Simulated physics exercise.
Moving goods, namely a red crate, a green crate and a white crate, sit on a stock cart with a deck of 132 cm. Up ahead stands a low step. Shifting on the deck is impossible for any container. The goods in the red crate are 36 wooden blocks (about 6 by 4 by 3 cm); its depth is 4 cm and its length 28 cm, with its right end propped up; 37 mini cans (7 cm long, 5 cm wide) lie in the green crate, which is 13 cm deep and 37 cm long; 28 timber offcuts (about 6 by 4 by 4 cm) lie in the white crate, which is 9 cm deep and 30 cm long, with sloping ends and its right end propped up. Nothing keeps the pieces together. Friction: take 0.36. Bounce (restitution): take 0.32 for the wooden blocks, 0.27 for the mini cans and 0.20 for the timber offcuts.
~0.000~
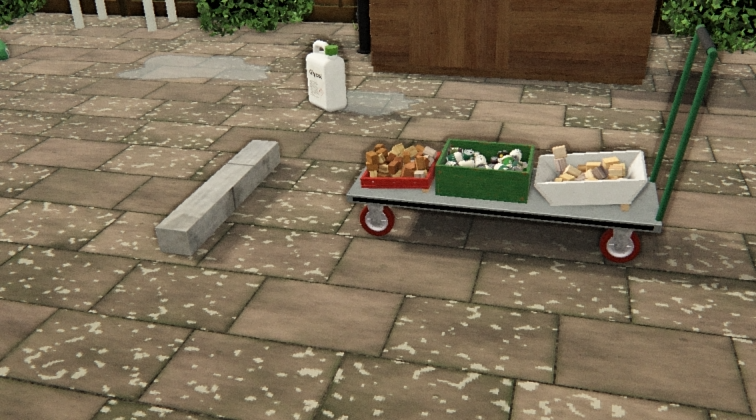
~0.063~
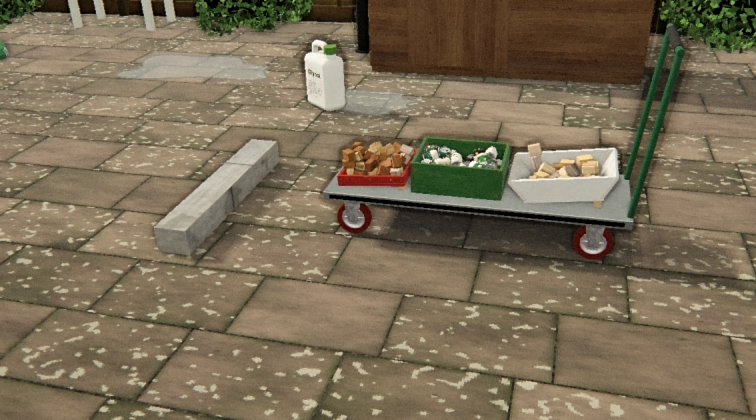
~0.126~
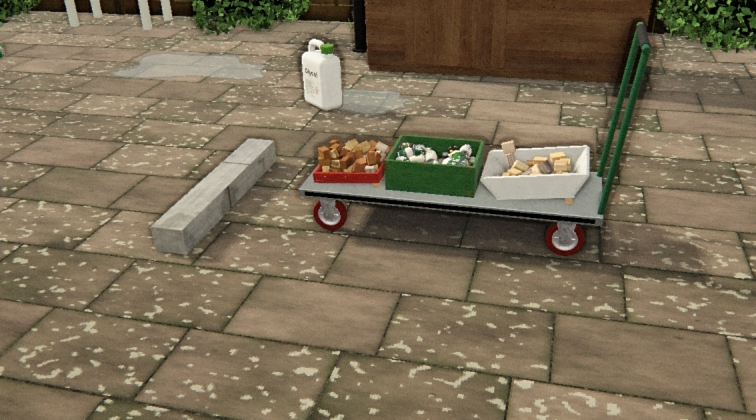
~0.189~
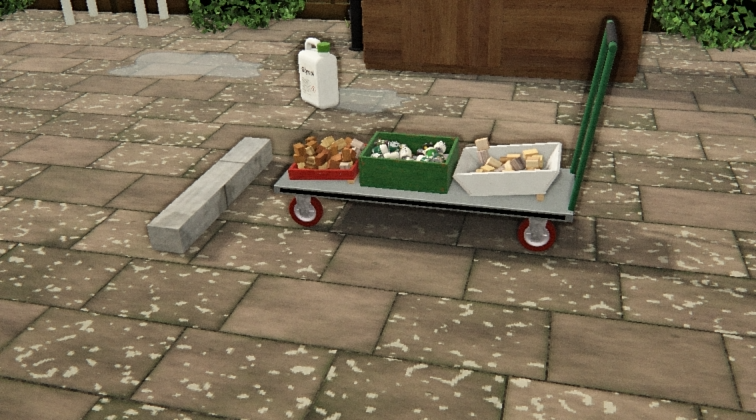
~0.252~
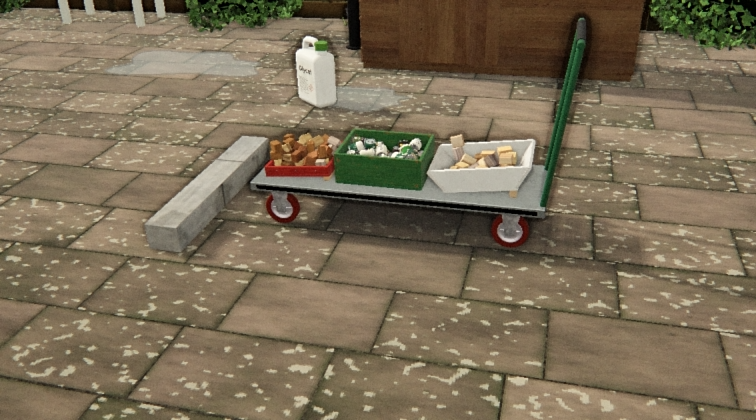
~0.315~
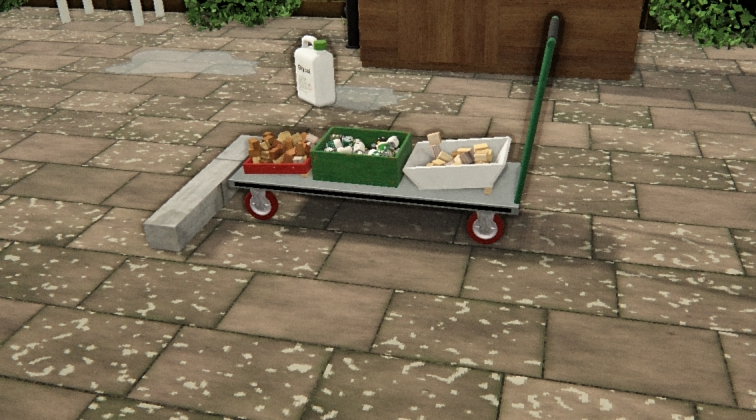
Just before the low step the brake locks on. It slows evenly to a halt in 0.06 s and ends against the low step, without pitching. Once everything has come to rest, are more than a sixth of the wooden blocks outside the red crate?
Yes.
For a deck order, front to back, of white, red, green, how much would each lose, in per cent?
Red crate 30 %, green crate 0 %, white crate 0 %.
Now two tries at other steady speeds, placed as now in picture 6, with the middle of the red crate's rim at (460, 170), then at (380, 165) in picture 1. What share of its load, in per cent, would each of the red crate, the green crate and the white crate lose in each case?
Red crate 40 and 30, green crate 0 and 0, white crate 10 and 0 per cent.
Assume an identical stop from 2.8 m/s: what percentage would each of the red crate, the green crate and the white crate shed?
Then the red crate sheds 40 per cent of its load, the green crate 10 per cent, and the white crate 20 per cent.
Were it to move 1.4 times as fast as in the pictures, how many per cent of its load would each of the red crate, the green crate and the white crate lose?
Red crate 50, green crate 0, white crate 10 per cent.
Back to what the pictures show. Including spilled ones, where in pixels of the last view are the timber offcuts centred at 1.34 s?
Around (405, 163) in pixels.
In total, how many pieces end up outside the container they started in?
Taken together it comes to about 16.
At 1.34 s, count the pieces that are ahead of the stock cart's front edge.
Some 12 pieces.
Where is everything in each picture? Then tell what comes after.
In the first picture (each is followed by its nearest rim corner in this view; the camera pans a little), red crate, (425, 178); white crate, (645, 179); 68 cm short of the stop; none out.
The second picture shows red crate, (401, 176); white crate, (616, 177); 58 cm short of the stop.
The third picture shows red crate, (375, 173); white crate, (586, 174); 47 cm short of the stop.
The fourth picture shows red crate, (350, 170); white crate, (557, 170); 37 cm short of the stop.
The fifth picture shows red crate, (325, 167); white crate, (529, 167); 27 cm short of the stop.
The sixth picture shows red crate, (303, 164); white crate, (502, 164); 16 cm short of the stop; none out.
After 0.38 s, braking starts.
After 0.48 s, red crate 30 in, 6 out, green crate 37 in, 0 out and white crate 28 in, 0 out.
After 0.60 s, red crate 27 in, 9 out, green crate 37 in, 0 out and white crate 27 in, 1 out.
After 0.83 s, red crate 22 in, 14 out, green crate 37 in, 0 out and white crate 27 in, 1 out.
Outcome (at 1.34 s), red crate 22 in, 14 out, green crate 37 in, 0 out and white crate 27 in, 1 out. Asked share, 14 of 36, 39 per cent.
